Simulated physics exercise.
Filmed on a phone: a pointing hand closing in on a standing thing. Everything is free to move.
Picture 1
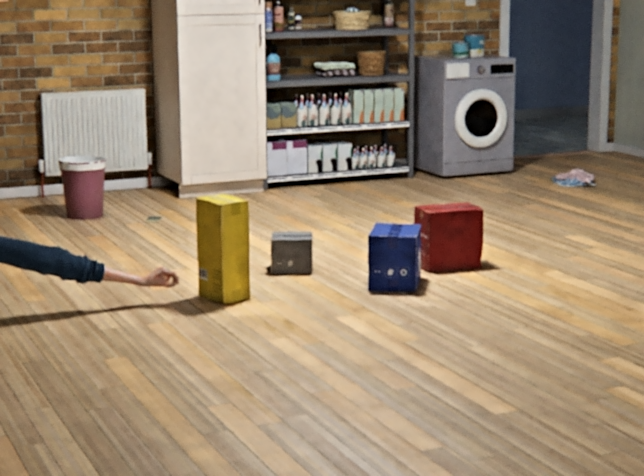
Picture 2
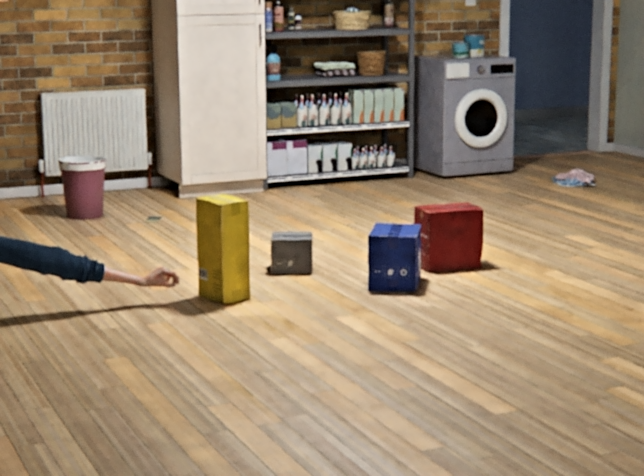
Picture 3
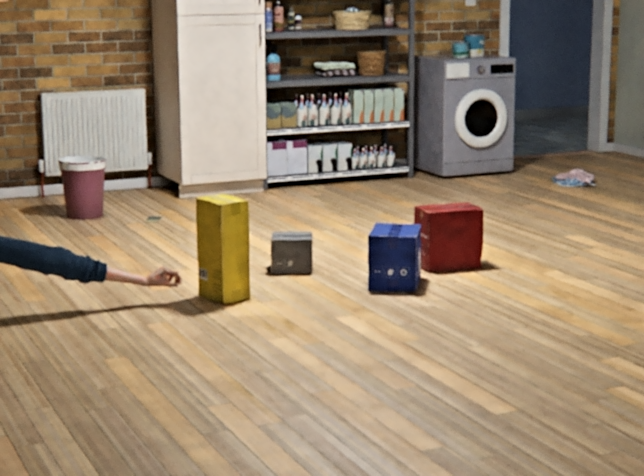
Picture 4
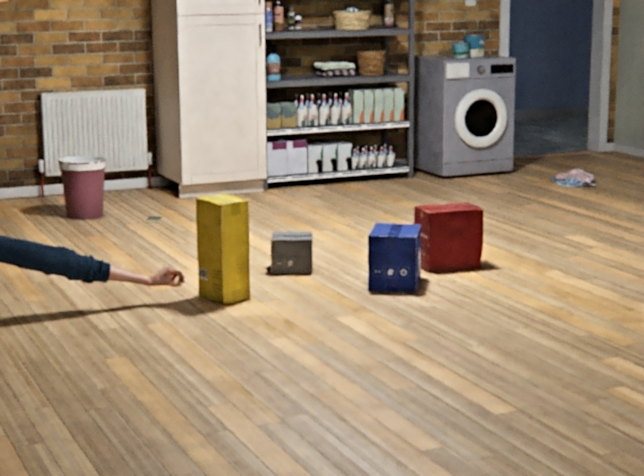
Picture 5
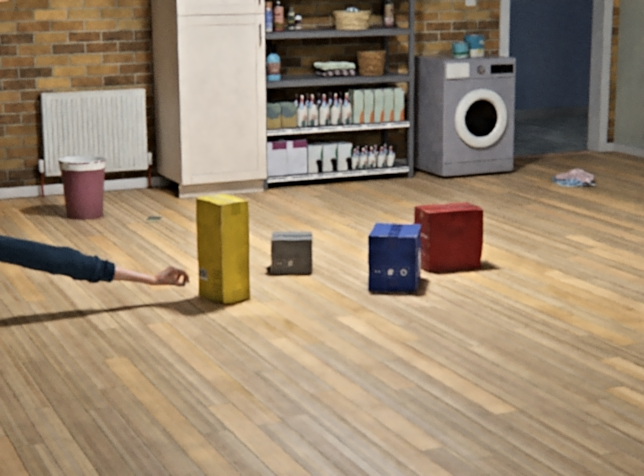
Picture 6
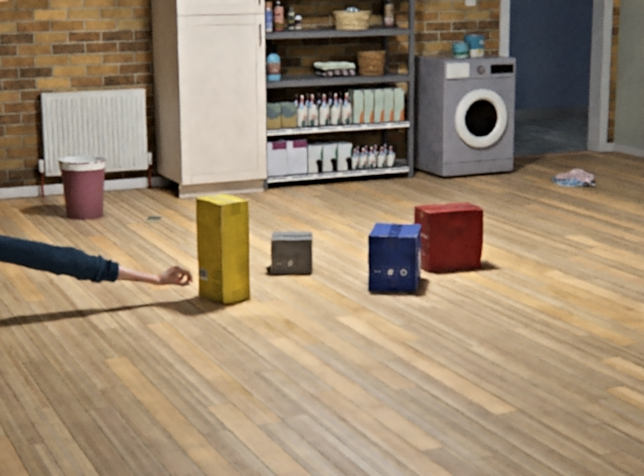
Utility room with wooden floor, a hand from the left inching toward a standing yellow box beside grey, blue and red boxes.
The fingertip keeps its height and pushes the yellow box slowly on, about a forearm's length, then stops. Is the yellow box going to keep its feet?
The yellow box stays upright.
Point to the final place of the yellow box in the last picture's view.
Near (283, 241).
Then, 0.40 s later than the last frame, yellow box moved a little near (230, 247).
Then, 0.80 s later than the last frame, yellow box moved about its own width near (250, 245).
Then, 1.00 s later than the last frame, yellow box moved about its own width near (261, 244).
Then, 1.30 s later than the last frame, yellow box moved about its own width near (276, 242).
When it is over, moved from the start, yellow box. End places, in pixels of the last picture, yellow box near (283, 241).
